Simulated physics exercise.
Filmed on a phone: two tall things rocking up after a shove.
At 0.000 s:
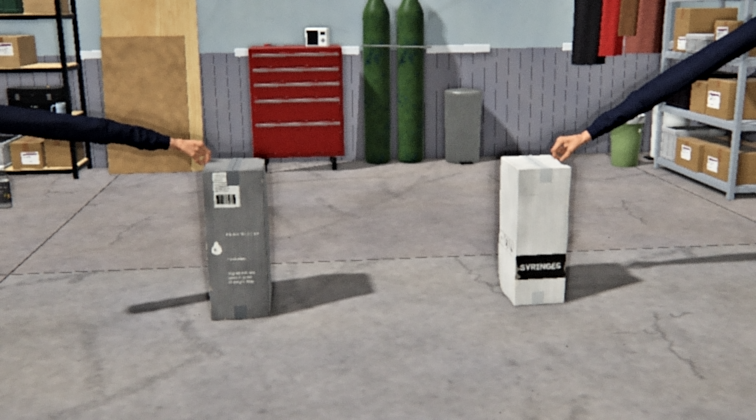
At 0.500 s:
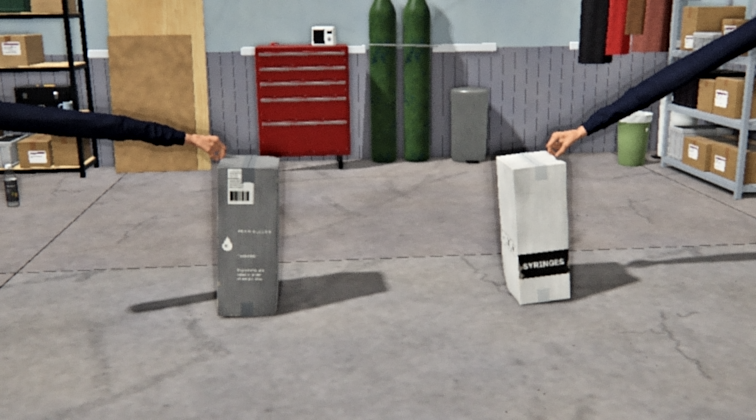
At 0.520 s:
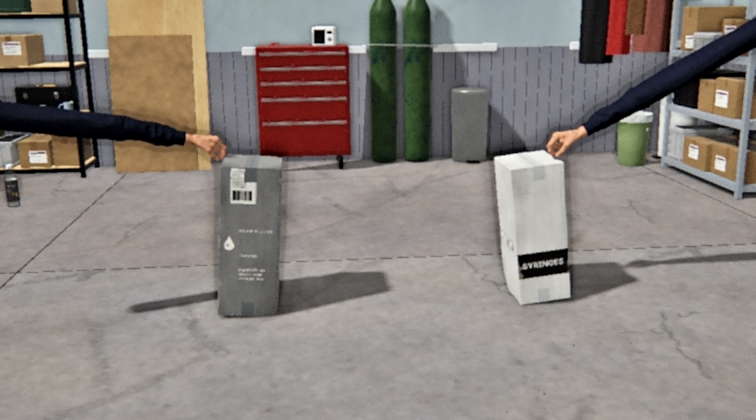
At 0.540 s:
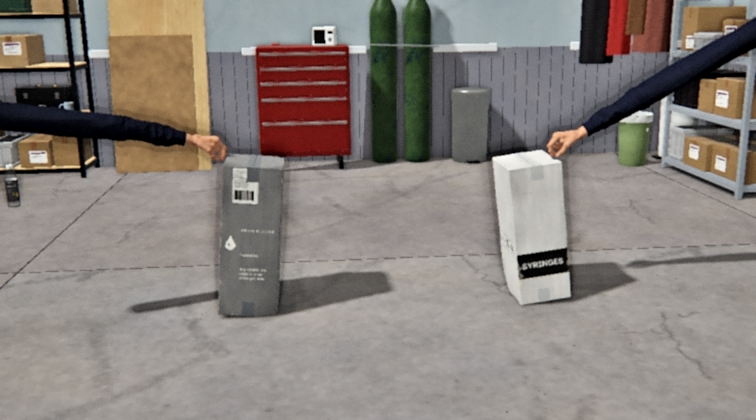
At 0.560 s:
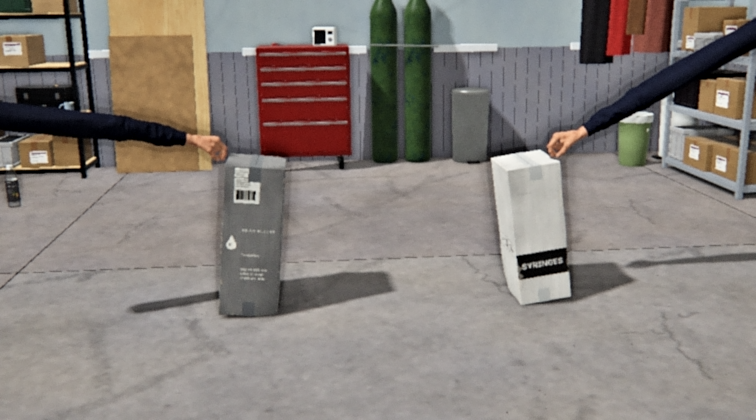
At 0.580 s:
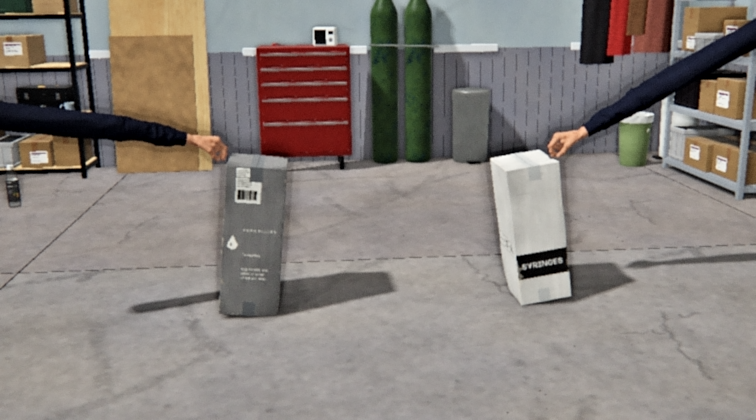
Two tall cartons, a grey one on the left and a white one labelled for syringes on the right, stand on a cracked concrete floor, each with a dark-sleeved arm reaching to its top. Behind them, seen from the front, are a red tool cabinet, green cylinders and shelves of boxes in a garage. After a slight early shift in the view, both cartons lean gradually inward, the white one slightly more.
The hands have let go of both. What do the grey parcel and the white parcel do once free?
The grey parcel rocks back upright and the white parcel rocks back upright.
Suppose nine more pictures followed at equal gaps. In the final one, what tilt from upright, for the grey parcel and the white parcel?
It would show 4° and 8°.
After 0.86 s, grey parcel 2° off upright near (244, 235); white parcel 2° off upright near (537, 228).
After 1.22 s, grey parcel upright near (249, 236); white parcel upright near (538, 228).
At rest (3.5 s), the grey parcel returns to its base, near (247, 236); the white parcel returns to its base, near (540, 229).
